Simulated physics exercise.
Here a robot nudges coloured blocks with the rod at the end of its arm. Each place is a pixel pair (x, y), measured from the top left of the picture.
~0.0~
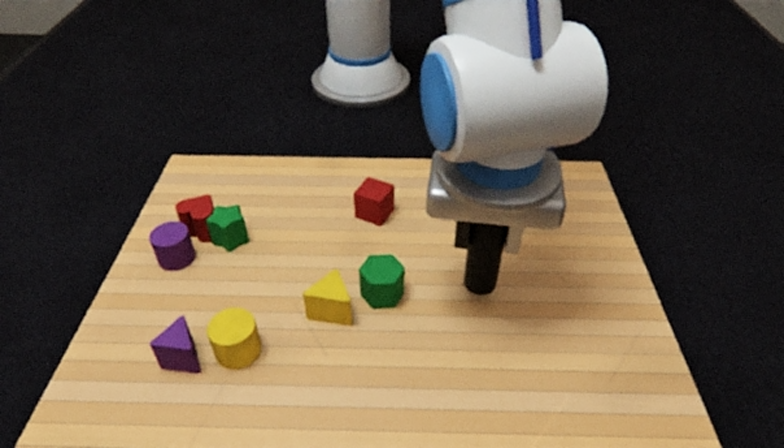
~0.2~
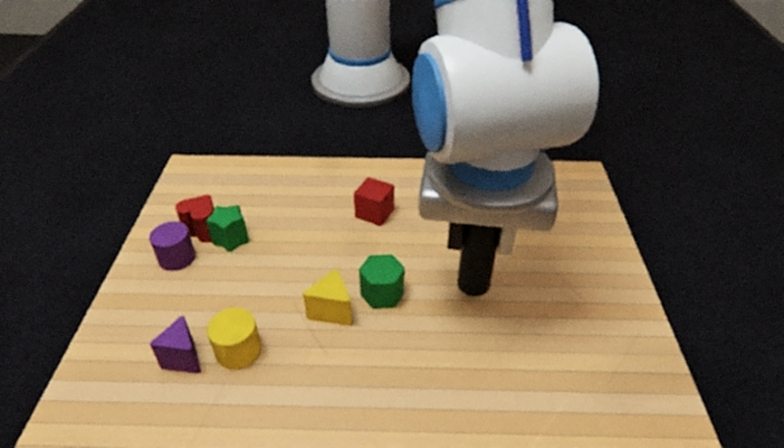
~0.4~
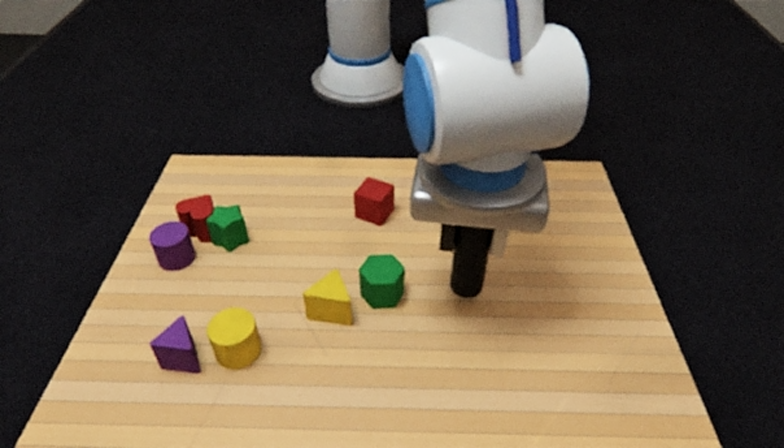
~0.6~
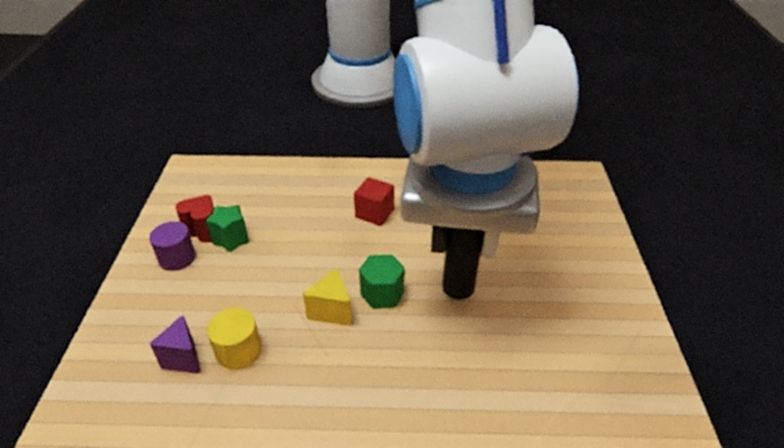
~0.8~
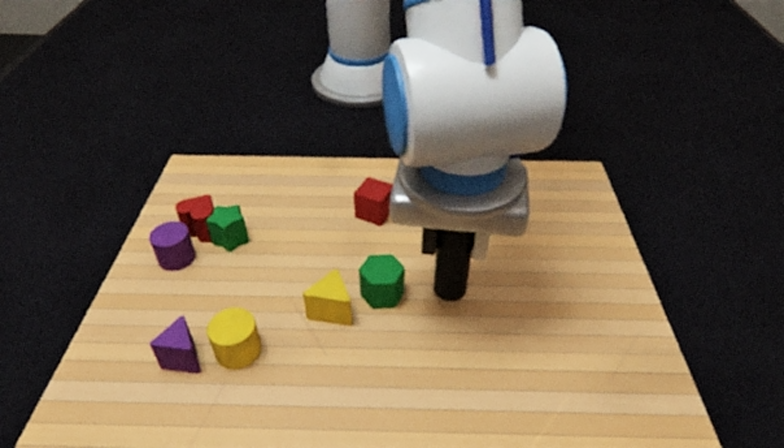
The video shows a white and blue robot arm with a black rod above a wooden board of red, green, yellow and purple blocks. The arm moves slowly left toward the green hexagonal block, while all the blocks stay still.
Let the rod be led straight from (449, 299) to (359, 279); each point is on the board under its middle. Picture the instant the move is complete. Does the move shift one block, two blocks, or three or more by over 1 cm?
Going by the path, two of them shift by more than about 1 cm.
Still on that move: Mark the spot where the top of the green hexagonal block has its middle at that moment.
The middle of its upper face should be somewhere near (323, 265).
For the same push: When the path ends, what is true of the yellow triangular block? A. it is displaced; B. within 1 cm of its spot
It's A.
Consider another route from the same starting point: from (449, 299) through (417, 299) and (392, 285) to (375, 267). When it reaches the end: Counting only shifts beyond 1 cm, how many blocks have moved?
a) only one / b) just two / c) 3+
Answer: A.
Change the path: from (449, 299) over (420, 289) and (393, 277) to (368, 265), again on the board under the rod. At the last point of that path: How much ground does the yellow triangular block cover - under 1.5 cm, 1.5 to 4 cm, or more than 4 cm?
Short: Under 1.5 cm.
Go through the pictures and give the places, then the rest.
The first frame shows tip of the rod (480, 283), middles of tops, yellow triangular block (330, 287), green hexagonal block (382, 268).
The second frame shows rod (473, 284), nothing pushed.
The third frame shows rod (466, 286), nothing pushed.
The fourth frame shows rod (459, 287), nothing pushed.
The fifth frame shows rod (450, 289), yellow triangular block (330, 287), green hexagonal block (382, 268).
What follows on the original path. Halfway along, rod (402, 278); green hexagonal block (363, 268), turned 10° anticlockwise.
At the end, rod (358, 268); yellow triangular block (316, 292), turned 60° anticlockwise; green hexagonal block (323, 265), turned 45° anticlockwise.
